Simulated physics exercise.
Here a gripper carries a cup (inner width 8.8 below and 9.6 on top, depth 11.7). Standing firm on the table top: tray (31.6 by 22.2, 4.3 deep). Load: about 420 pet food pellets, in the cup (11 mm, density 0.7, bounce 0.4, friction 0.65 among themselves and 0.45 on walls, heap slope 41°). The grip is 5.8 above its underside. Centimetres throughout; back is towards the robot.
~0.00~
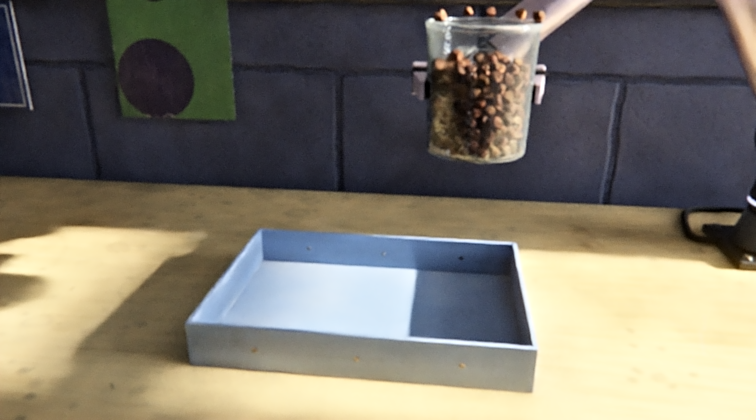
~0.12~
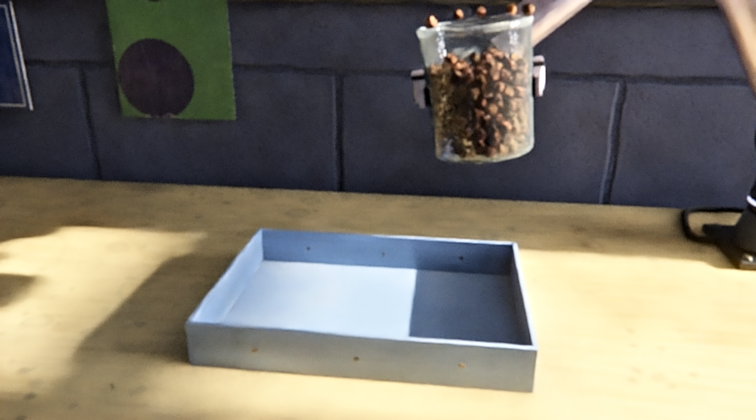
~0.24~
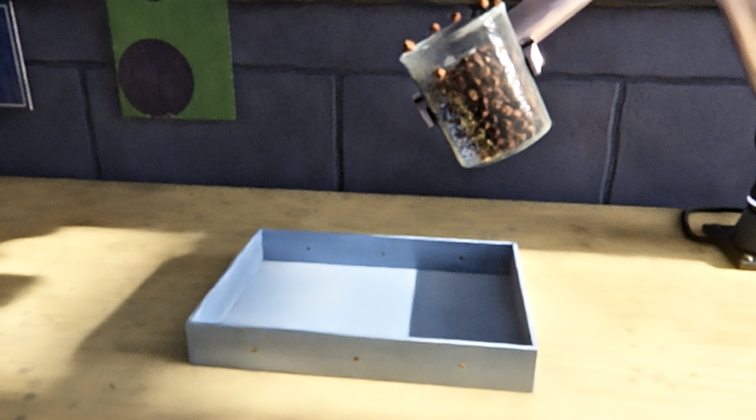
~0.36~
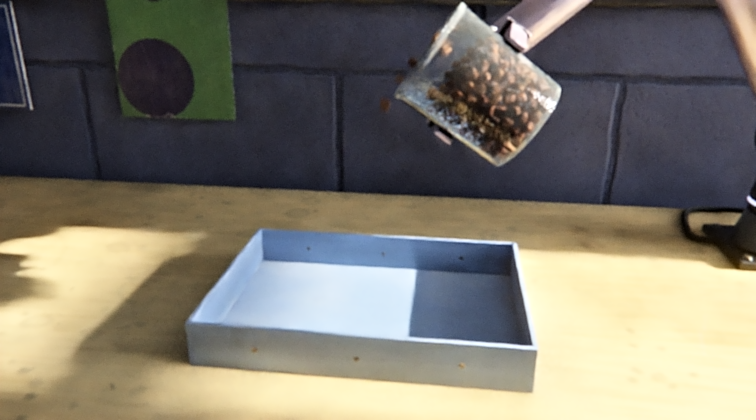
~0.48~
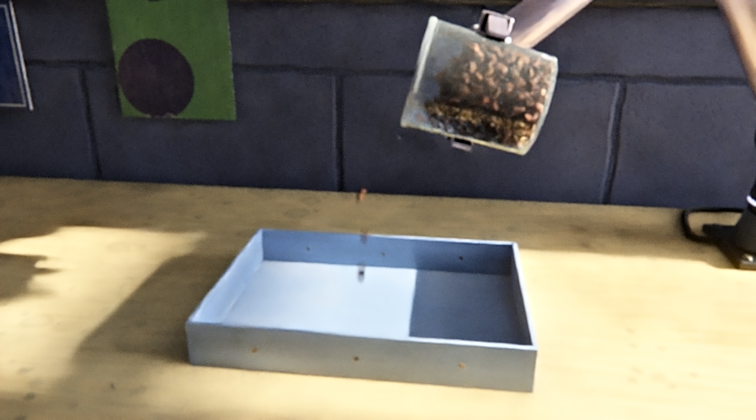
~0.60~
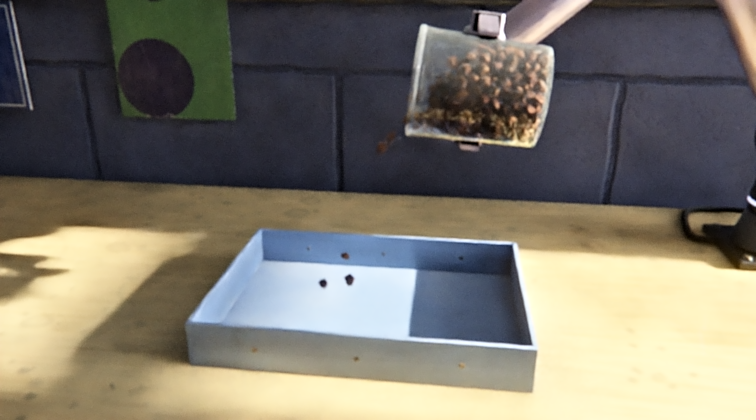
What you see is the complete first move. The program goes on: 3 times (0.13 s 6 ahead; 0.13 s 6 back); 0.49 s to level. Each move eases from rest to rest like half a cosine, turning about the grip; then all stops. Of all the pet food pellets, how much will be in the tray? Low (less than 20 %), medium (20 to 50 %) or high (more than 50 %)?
Answer: High; more than 50 % of the pet food pellets finish in the tray.
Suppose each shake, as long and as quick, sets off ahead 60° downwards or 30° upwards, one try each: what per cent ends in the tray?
About 25 and 95 per cent.
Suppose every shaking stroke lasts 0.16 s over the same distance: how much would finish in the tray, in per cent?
It would be near 75 per cent.
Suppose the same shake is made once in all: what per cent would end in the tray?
It would be near 50 per cent.
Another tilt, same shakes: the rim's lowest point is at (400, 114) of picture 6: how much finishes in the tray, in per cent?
About 50 per cent.
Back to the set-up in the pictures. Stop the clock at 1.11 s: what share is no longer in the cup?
Some 70 per cent.
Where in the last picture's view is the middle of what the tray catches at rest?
Near (311, 303).
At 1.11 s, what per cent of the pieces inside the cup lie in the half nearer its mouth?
About 90 per cent.
By 1.11 s, tilted 84° forward, highest piece 25 above the table; 201 in the tray, 136 in the cup, 4 on the table or floor, 81 in flight or on a rim.
By 1.62 s, tilted 44° forward, highest piece 27 above the table; 348 in the tray, 63 in the cup, 9 on the table or floor, 2 in flight or on a rim.
By 2.07 s, level, highest piece 24 above the table; 350 in the tray, 63 in the cup, 9 on the table or floor.
By 3.12 s, level, highest piece 24 above the table; 350 in the tray, 63 in the cup, 9 on the table or floor.
Final count, 350 in the tray, 63 in the cup, 9 on the table or floor. That is 83 % in the tray.
